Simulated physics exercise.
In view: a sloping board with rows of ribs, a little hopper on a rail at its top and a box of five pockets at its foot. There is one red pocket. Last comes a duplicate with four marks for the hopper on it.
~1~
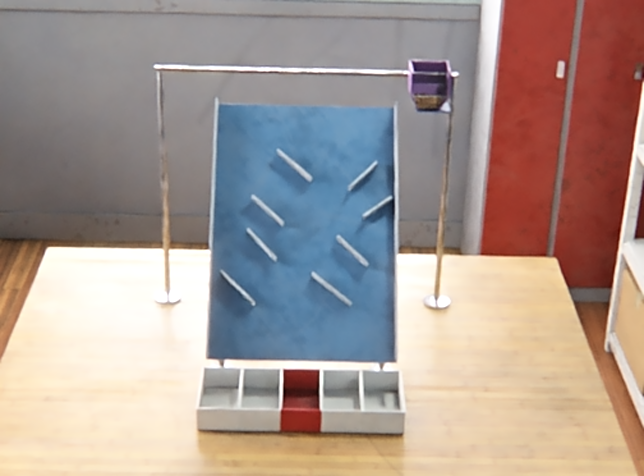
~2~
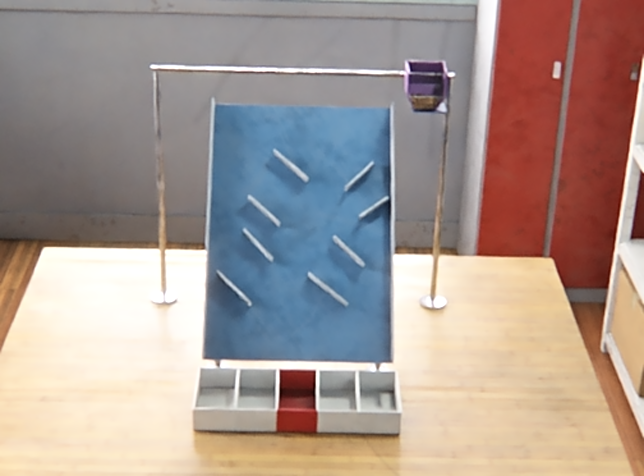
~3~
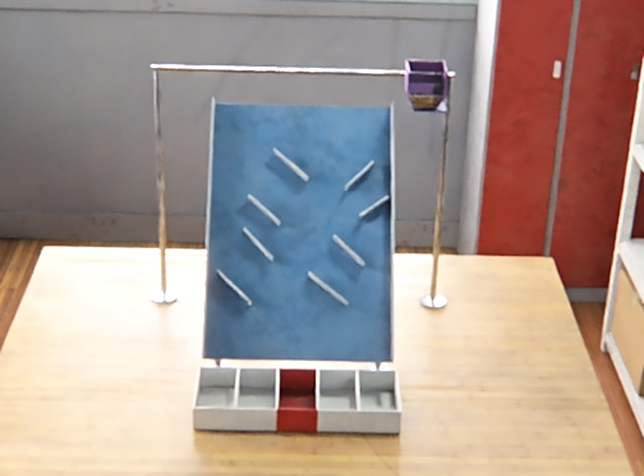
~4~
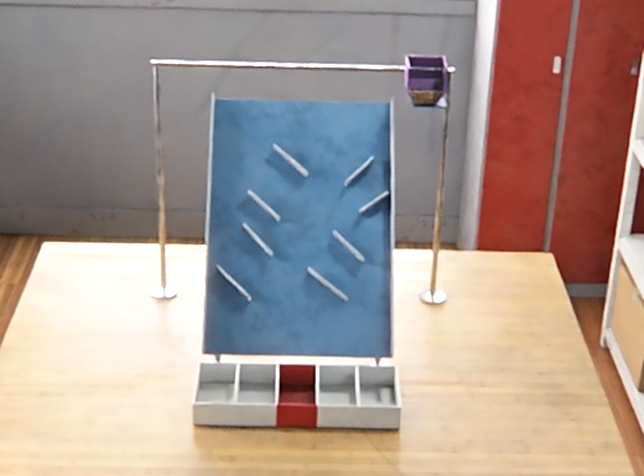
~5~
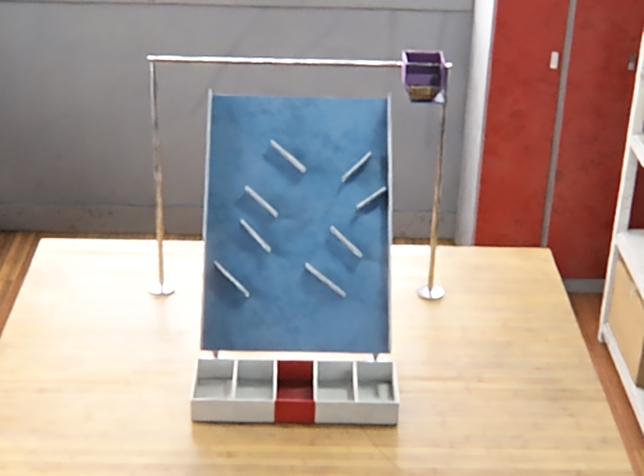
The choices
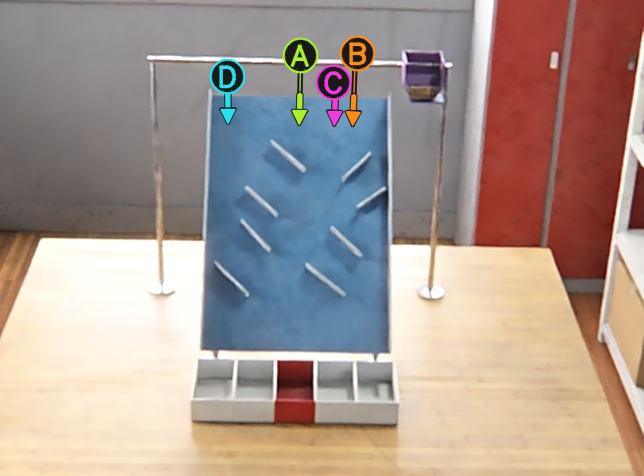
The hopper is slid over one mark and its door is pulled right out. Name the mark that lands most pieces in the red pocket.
Go for D.
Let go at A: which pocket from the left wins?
It is the fifth one.
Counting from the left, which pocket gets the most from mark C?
The fifth from the left.
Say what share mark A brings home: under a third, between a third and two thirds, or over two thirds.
Under a third.
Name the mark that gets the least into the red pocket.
That is mark A.
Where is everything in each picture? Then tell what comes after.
Hopper at (428, 102), allspice berries, door shut, in the first frame.
Ribs (274, 150) to (308, 179), (346, 187) to (373, 162), (249, 195) to (279, 223), in the second frame.
Ribs (360, 215) to (388, 196), (244, 228) to (272, 258), (334, 235) to (364, 264), in the third frame.
Ribs (217, 266) to (250, 298), (309, 268) to (347, 298), in the fourth frame.
Red pocket at (295, 410), number 3 of 5 from the left, in the fifth frame.
On the marked copy, mark A meets the board at (299, 119); mark B meets the board at (352, 120); mark C meets the board at (334, 120); mark D meets the board at (228, 118).
If A is chosen, none in the red pocket, all in other pockets.
If B is chosen, a small part in the red pocket, most in other pockets, a stray few held on the board, a small part outside the box.
If C is chosen, a small part in the red pocket, most in other pockets.
If D is chosen, about a third in the red pocket, about two thirds in other pockets, a stray few outside the box.
